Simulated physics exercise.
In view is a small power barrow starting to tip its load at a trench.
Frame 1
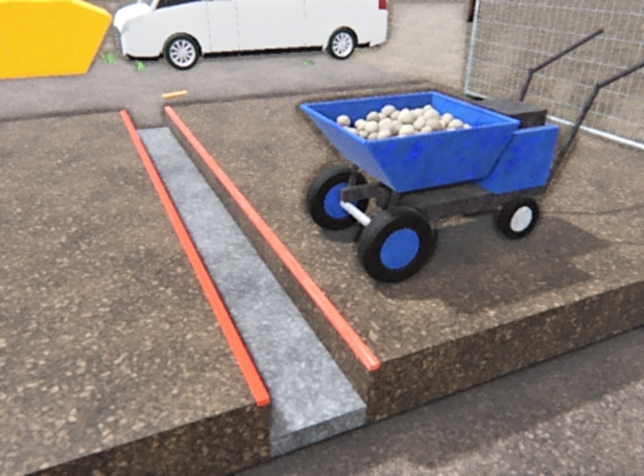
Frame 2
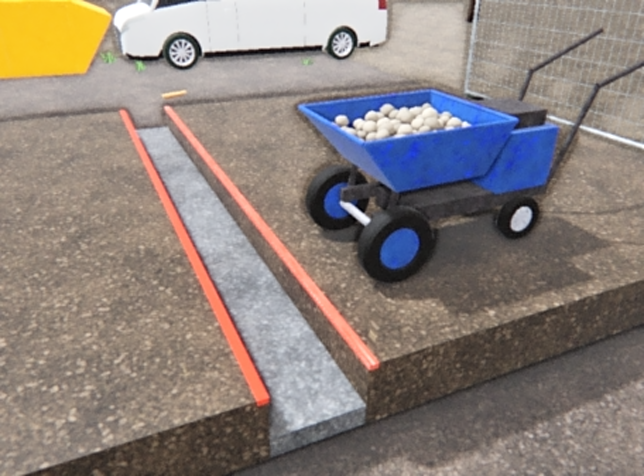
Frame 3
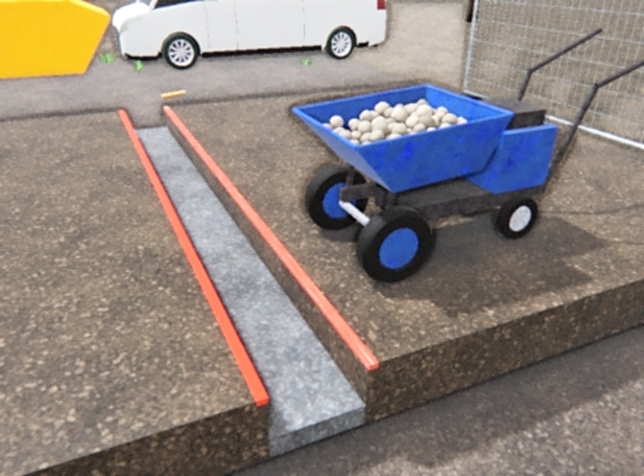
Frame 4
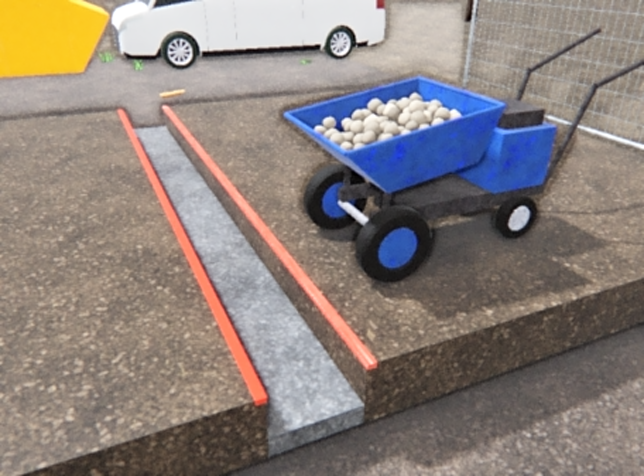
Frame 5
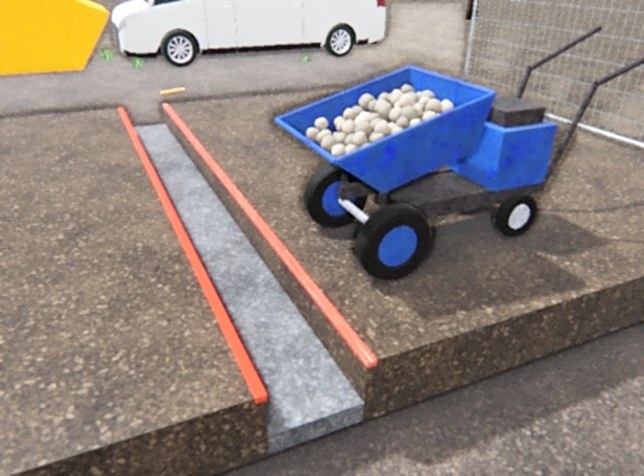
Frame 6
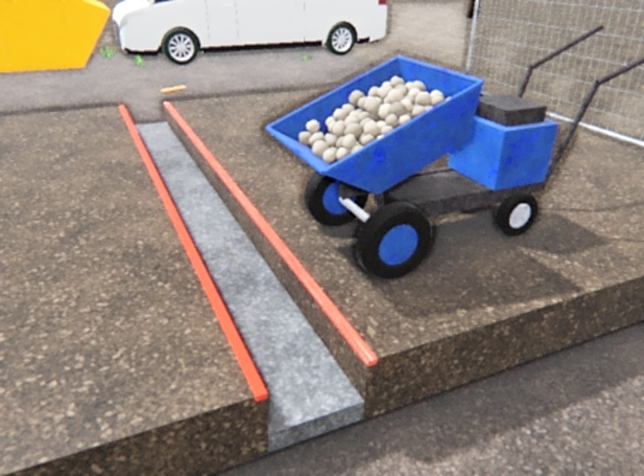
A blue power barrow holding pale rounded pebbles stands at the right on brown, gritty ground, seen from above at an angle by a camera that stays nearly still. To its left runs a shallow grey-bottomed trench edged with red strips, with a white vehicle, a yellow object and wire fencing behind. The skip tilts forward toward the left, barely at first, then clearly, its rear rising while the wheels stay put.
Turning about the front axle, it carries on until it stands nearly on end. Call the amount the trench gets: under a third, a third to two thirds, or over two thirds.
Amount in the trench: Over two thirds.
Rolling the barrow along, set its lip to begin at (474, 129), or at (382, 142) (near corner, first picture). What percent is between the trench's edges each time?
First spot: Roughly 20 percent; second spot: Roughly 100 percent.
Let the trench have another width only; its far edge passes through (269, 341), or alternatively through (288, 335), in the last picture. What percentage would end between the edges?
50 %, give or take, and then 10 %.
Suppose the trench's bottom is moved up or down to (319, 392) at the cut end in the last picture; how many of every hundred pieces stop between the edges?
I'd put it at about 60 in a hundred.
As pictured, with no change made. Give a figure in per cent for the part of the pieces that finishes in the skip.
Something like 0 in every hundred.
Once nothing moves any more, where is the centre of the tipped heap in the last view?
At about (244, 299).
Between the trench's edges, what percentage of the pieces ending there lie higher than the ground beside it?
Roughly 5 %.
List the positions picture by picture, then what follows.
Lip of the skip near (366, 144), level; top of the load near (420, 127), river pebbles; first edge of the trench near (343, 325); far edge near (241, 354), the trench over half as wide as the skip, and about half as deep as wide, in the first frame.
Lip of the skip near (364, 145), tipped barely; top of the load near (419, 126), in the second frame.
Lip of the skip near (357, 148), tipped barely; top of the load near (424, 113), in the third frame.
Lip of the skip near (347, 154), tipped a little; top of the load near (426, 117), in the fourth frame.
Lip of the skip near (335, 162), tipped clearly; top of the load near (418, 109), in the fifth frame.
Lip of the skip near (324, 173), tipped clearly; top of the load near (415, 95); first edge of the trench near (341, 321); far edge near (239, 349), in the sixth frame.
Shortly afterwards, skip tipped steeply; the whole lot in the skip.
Next, skip tipped right over; near half in the skip; near half in or heaped over the trench; a little beyond it.
Some moments later, skip tipped right over; the bulk in or heaped over the trench; a little beyond it.
In the end, skip tipped right over; the bulk in or heaped over the trench; a little beyond it.
